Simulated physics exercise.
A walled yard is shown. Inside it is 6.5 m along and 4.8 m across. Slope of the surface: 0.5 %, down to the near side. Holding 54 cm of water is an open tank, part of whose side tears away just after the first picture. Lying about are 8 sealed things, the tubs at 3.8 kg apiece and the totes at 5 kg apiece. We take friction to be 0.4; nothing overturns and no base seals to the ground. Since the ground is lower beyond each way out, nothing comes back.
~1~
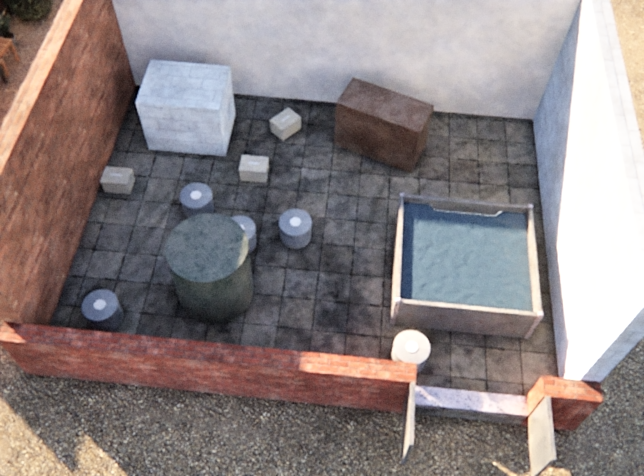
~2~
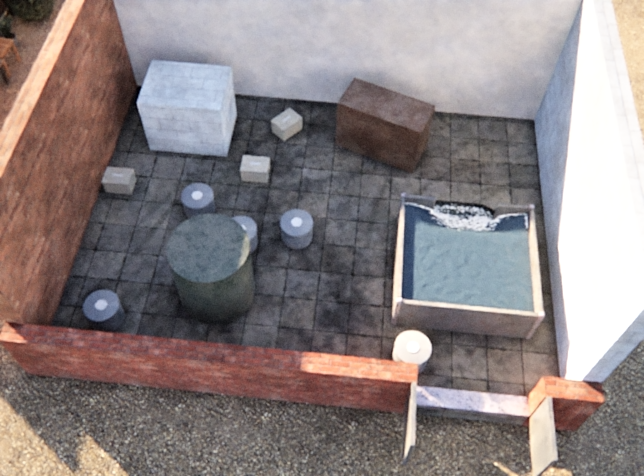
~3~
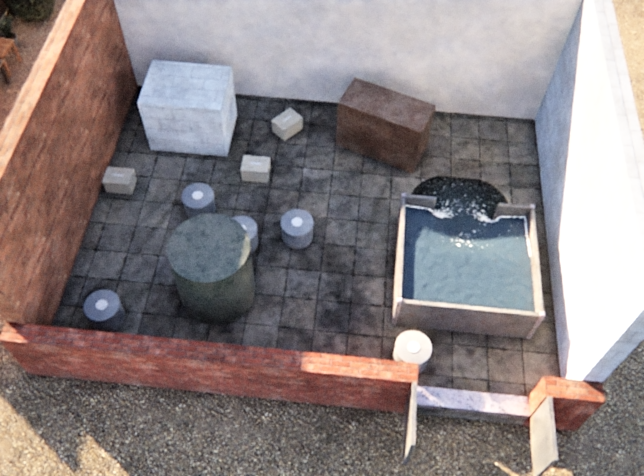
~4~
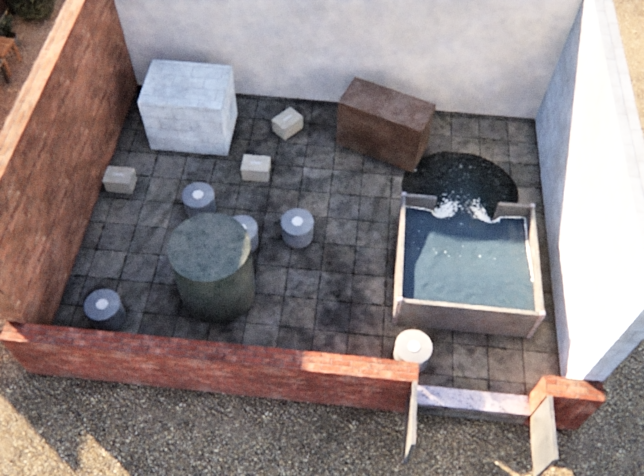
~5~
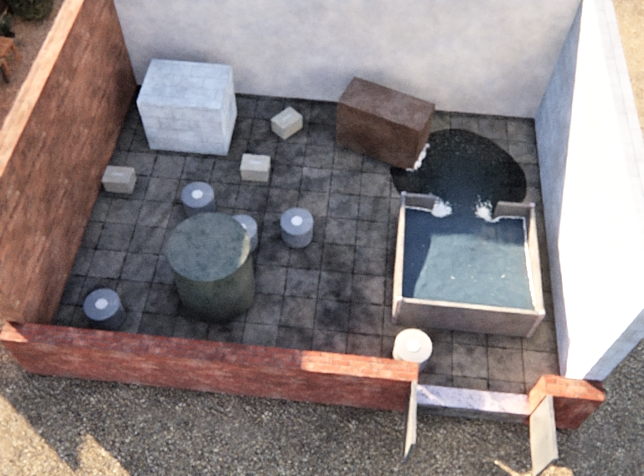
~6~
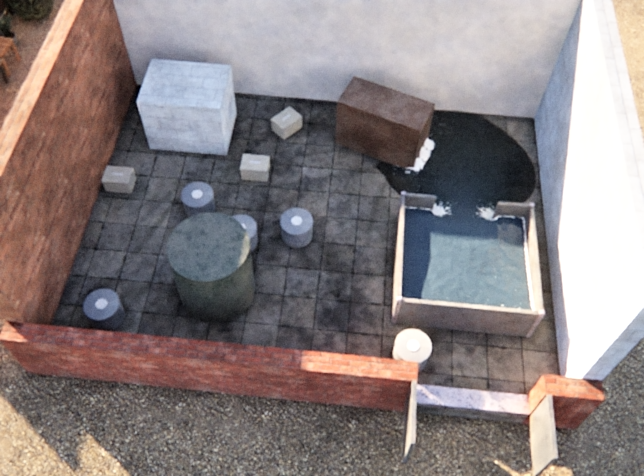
An open tank of blue water stands at the right of a paved yard, seen from a fixed view high above, with brick walls left and near and pale walls behind and right. A white block, a brown block, a large grey-green cylinder and small pale tubs and boxes stay still. Water bursts foaming through the tank's far side, spreading darkly over the paving and splashing against the brown block.
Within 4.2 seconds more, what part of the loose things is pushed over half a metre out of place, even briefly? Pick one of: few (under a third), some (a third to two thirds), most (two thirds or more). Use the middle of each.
Few.
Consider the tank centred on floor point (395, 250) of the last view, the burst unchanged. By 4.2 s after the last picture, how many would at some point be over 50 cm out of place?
Count: 4.
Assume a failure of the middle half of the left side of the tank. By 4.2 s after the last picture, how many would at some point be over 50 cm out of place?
Then it comes to 7 of them.
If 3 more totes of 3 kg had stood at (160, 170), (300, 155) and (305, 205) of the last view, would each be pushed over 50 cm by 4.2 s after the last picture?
Going through them, I'd say falls short, exceeds it and finally falls short.
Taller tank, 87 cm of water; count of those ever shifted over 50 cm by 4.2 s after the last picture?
I count 5 of them in that case.
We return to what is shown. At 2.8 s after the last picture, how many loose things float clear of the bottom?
The count is 0.
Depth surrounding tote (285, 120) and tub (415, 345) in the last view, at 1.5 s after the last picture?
About 2 and 0 cm.
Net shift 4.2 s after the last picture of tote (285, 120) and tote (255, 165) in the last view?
Respectively, 150 centimetres and 60 centimetres.
Then, 0.4 s after the last picture 0 of 8 are over 50 cm from their spots; 0 afloat.
Then, 1.5 s after the last picture 0 of 8 are over 50 cm from their spots; 0 afloat.
Then, 2.8 s after the last picture 0 of 8 are over 50 cm from their spots; 0 afloat.
Then, 4.2 s after the last picture 2 of 8 are over 50 cm from their spots, and 2 have been at some point; 1 afloat.
